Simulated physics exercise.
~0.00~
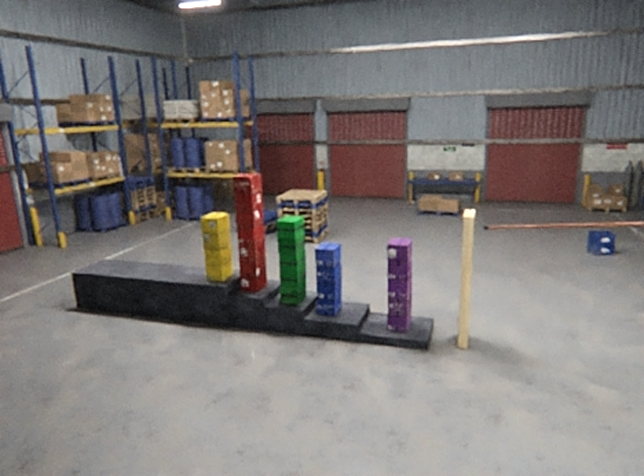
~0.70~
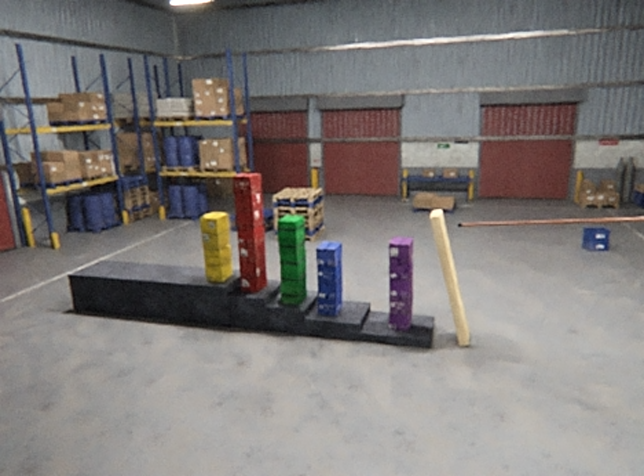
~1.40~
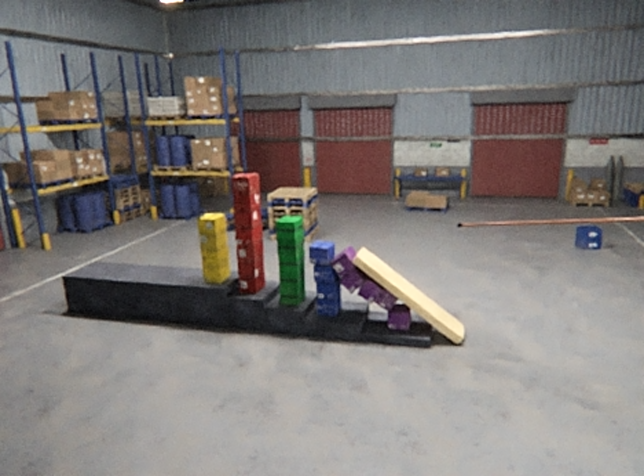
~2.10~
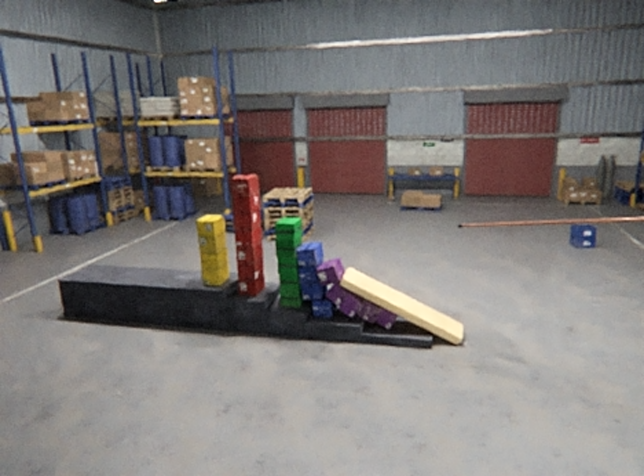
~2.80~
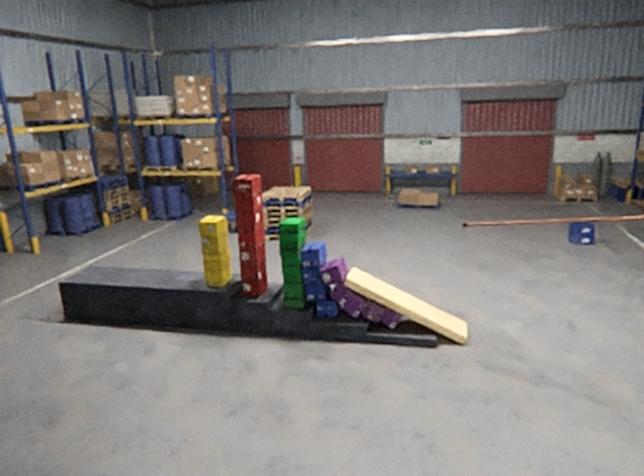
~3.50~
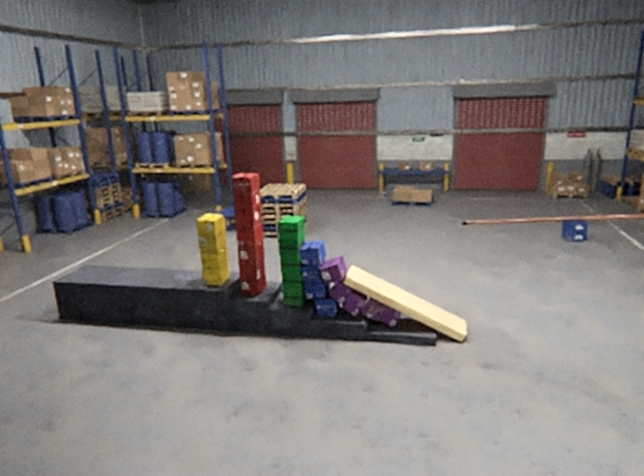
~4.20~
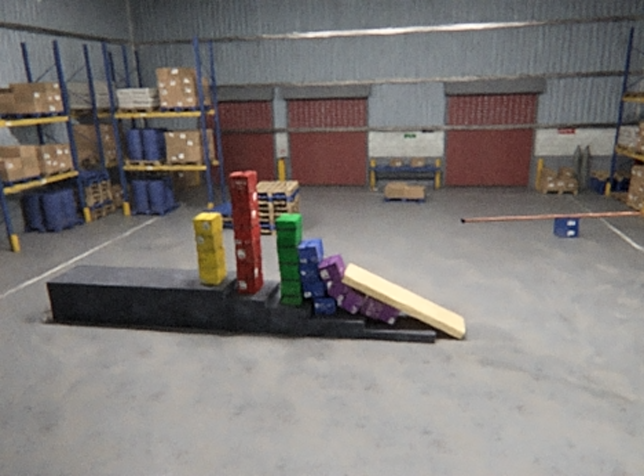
In a warehouse with shelving and red shutter doors, five stacks of taped cartons in yellow, red, green, blue and purple stand on dark steps that descend to the right, with a pale board upright beyond the lowest. The board tips left and leans into the purple stack. The purple cartons buckle and topple against the blue stack, whose upper boxes shift left toward the green one. The board slides down and settles at a low slant over the slumped purple cartons. The blue stack stays up, slightly askew, while green, red and yellow remain standing.
